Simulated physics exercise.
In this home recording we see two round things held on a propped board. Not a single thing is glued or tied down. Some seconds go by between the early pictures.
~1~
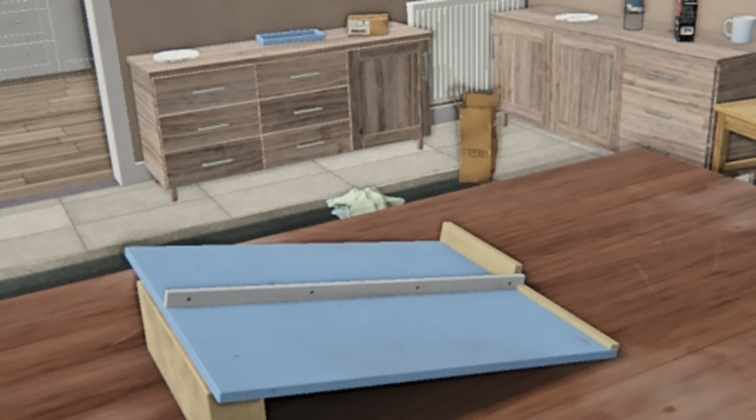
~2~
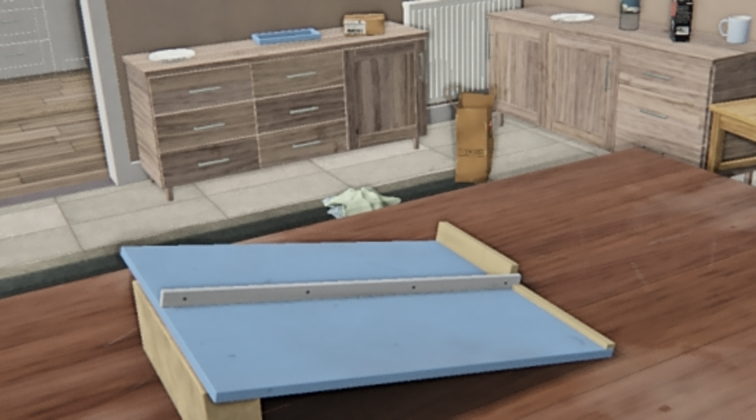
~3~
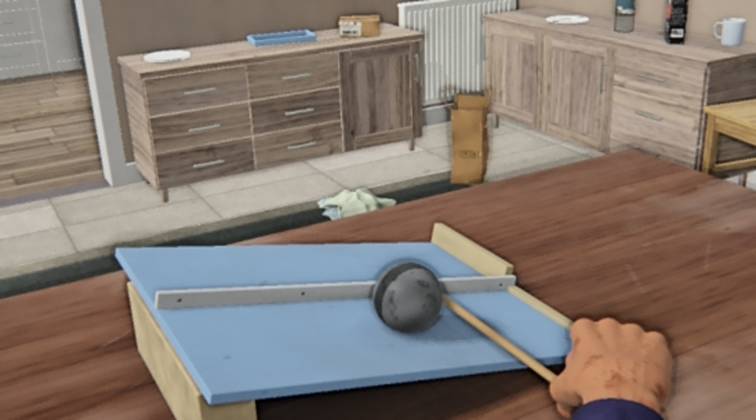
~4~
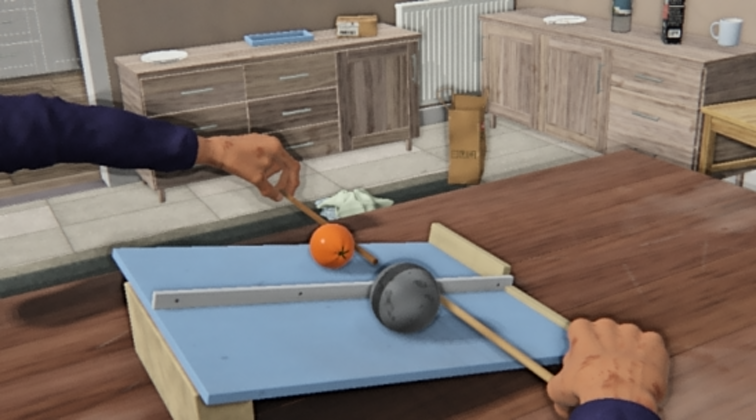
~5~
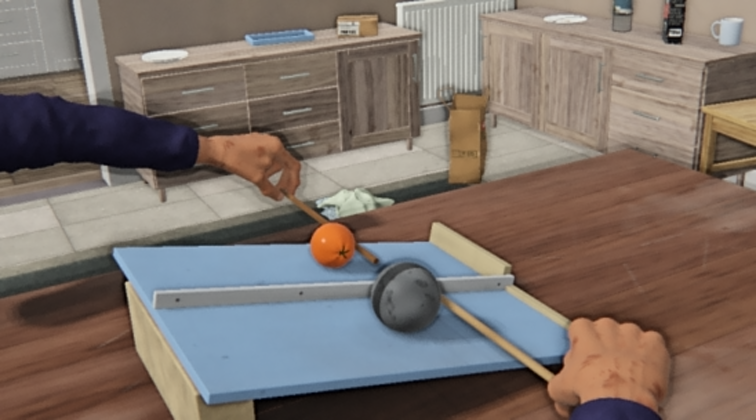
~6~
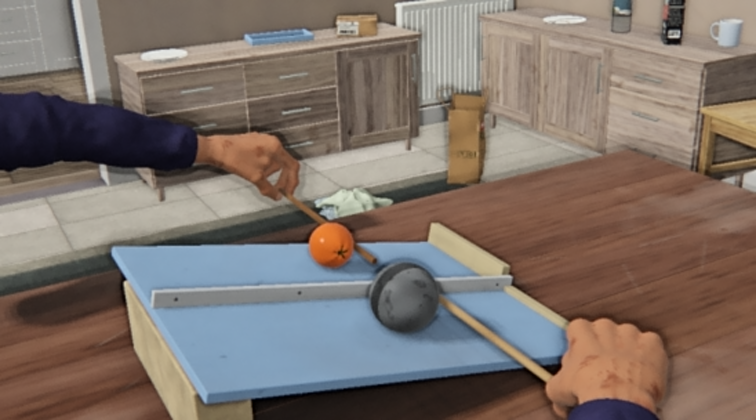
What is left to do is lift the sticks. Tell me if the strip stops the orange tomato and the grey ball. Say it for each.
In the end I'd say the orange tomato is blocked by the strip, I'd say the grey ball gets by the strip.
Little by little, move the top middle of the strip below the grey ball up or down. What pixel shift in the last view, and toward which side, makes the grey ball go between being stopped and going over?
Roughly 8 pixels upward.
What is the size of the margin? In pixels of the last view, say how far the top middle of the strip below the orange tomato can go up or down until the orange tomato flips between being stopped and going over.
Down by around 12 pixels.
Then, 0.46 s later than the last frame, orange tomato rolling on the board near (411, 245); grey ball rolling on the board near (493, 293).
Then, 0.88 s later than the last frame, orange tomato resting against the strip near (448, 245); grey ball off the board near (647, 272).
Then, 1.30 s later than the last frame, orange tomato resting against the strip near (448, 244); grey ball off the board.
When it is over, the orange tomato is held by the strip, near (448, 244); the grey ball goes over the end.
